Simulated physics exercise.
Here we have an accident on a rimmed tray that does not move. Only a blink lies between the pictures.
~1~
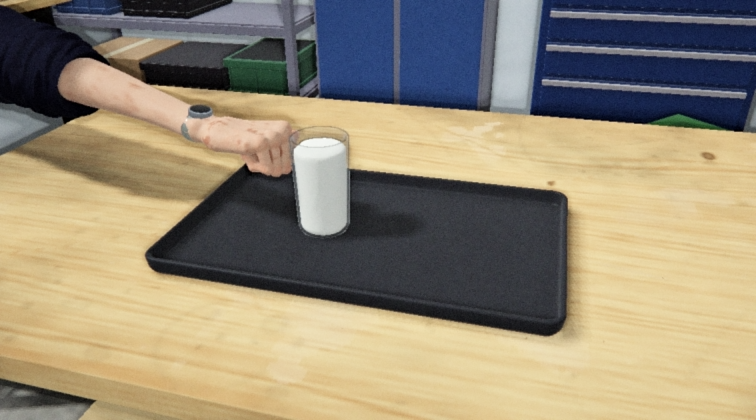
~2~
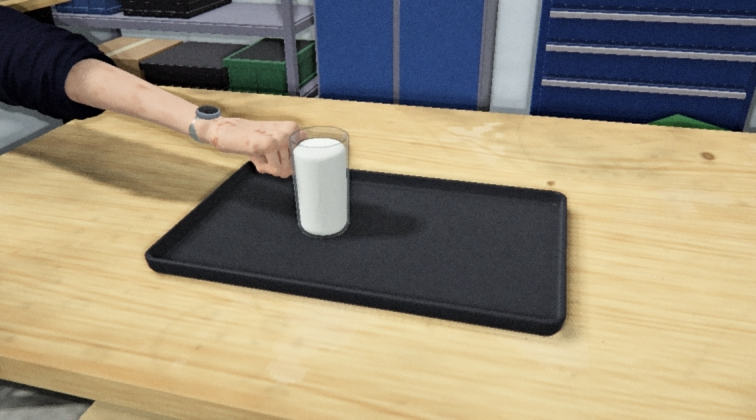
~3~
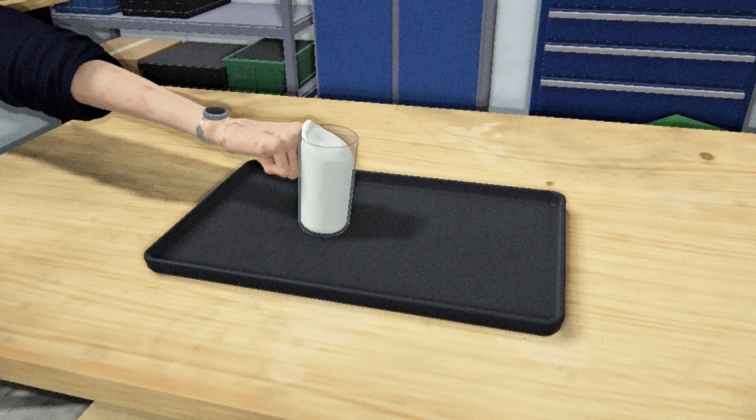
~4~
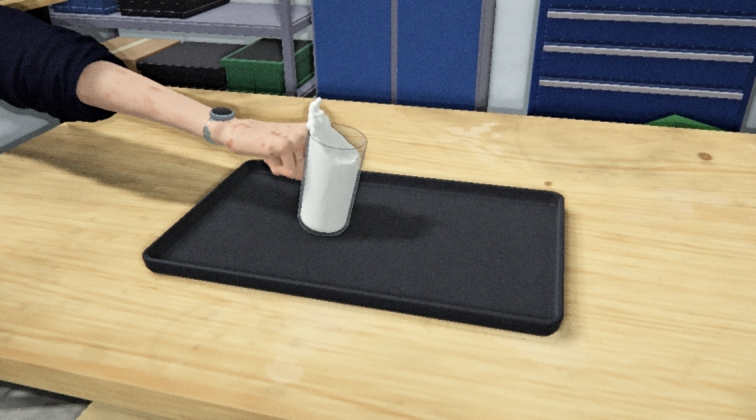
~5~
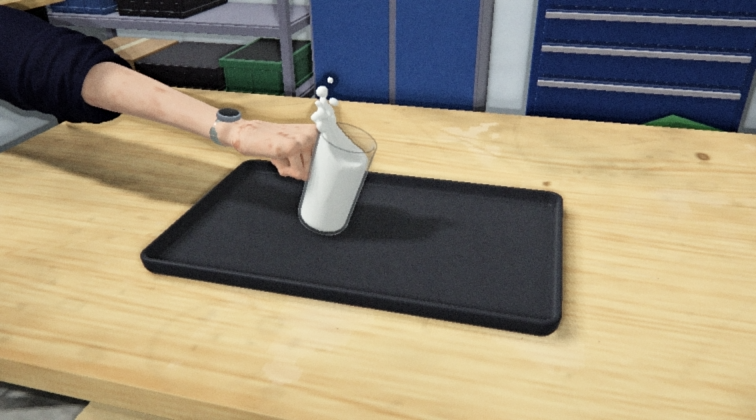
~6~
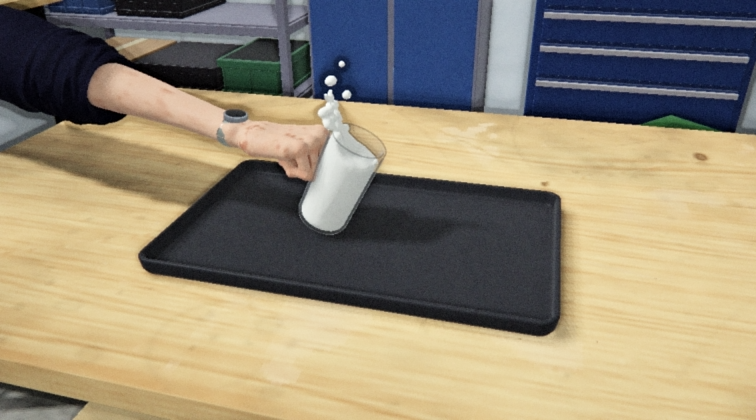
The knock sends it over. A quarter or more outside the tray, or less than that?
In the end a quarter and more lands beyond the tray.
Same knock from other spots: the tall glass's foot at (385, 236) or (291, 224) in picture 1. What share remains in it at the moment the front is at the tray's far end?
Roughly 70 per cent, and 50 per cent.
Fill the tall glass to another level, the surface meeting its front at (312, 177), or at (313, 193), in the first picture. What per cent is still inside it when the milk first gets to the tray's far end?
Near 55 % and 70 %.
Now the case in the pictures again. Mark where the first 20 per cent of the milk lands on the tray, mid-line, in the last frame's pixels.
Near (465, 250).
A moment on, the tall glass lies on its side and 89 per cent is in the glass, 0 on the tray and 11 above or beyond its rim.
Next, the tall glass lies on its side and 50 per cent is in the glass, 43 on the tray and 8 above or beyond its rim.
Then the tall glass lies on its side and 28 per cent is in the glass, 42 on the tray and 30 above or beyond its rim.
Later the tall glass lies on its side and 15 per cent is in the glass, 53 on the tray and 32 above or beyond its rim.
At rest 67 per cent is held by tray and glass, 33 is off the tray.
